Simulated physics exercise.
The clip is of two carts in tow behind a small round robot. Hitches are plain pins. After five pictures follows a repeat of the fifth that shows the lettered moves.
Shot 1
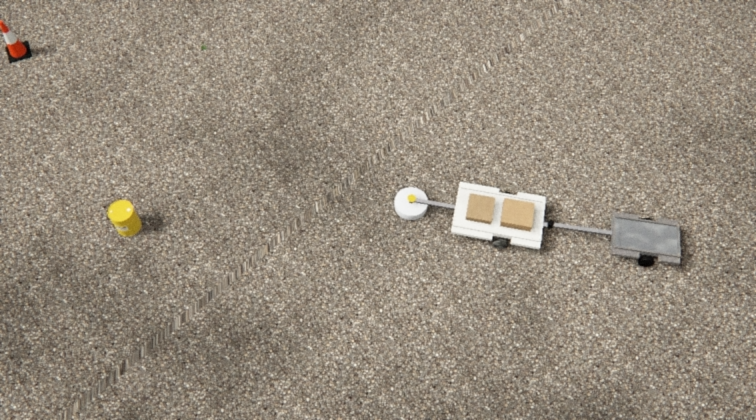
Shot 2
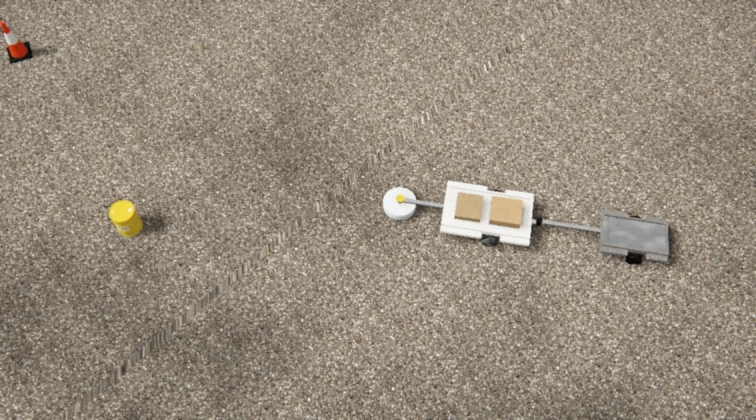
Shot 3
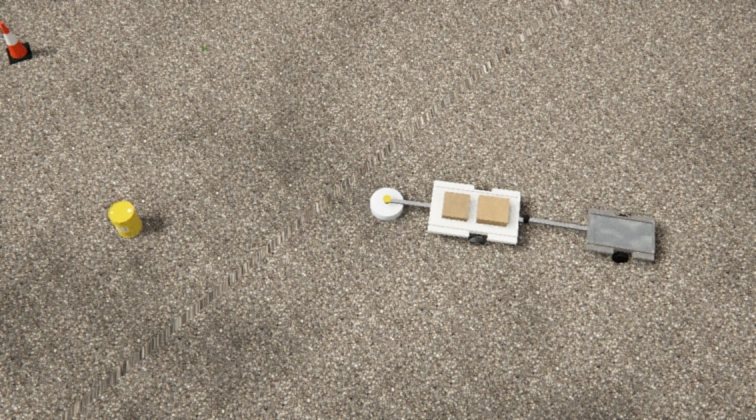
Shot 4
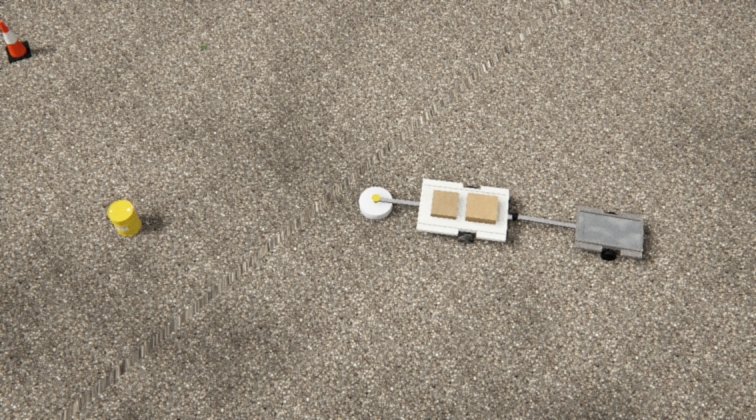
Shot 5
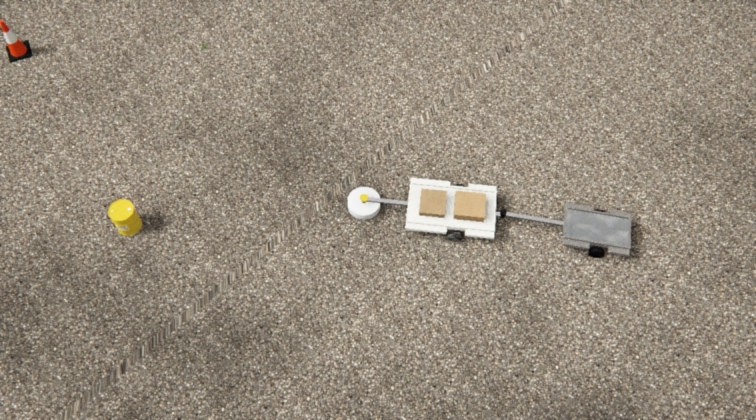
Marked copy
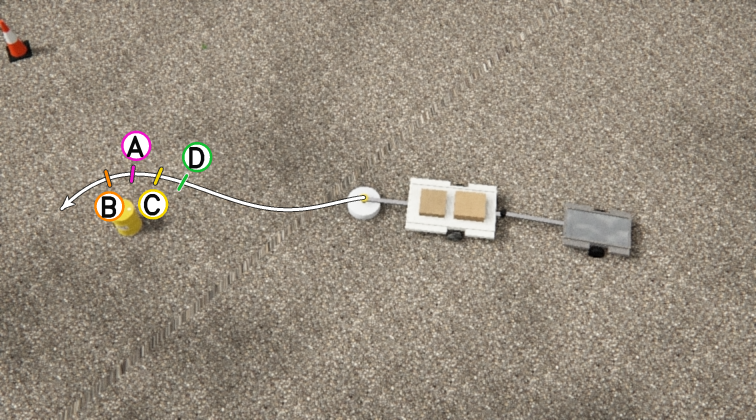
A small round robot tows a white cart and a grey cart slowly leftward across gravel.
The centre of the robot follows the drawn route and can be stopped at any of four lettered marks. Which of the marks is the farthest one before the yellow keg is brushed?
No farther than B.
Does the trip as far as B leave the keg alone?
Yes.
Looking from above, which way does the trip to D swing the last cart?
Anticlockwise.
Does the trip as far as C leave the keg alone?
For that mark, yes.
On the marked copy, A at (132, 174); B at (108, 178); C at (158, 176); D at (183, 182); the route from (364, 197) via (208, 191) to (62, 209).
With B. Early on, robot (271, 213), last cart (503, 214).
Further on, robot (187, 188), last cart (411, 211).
At the end, robot (111, 183), last cart (333, 204); nothing has been touched.
As for the rest, A is safe but short; C is safe but short; D is safe but short.
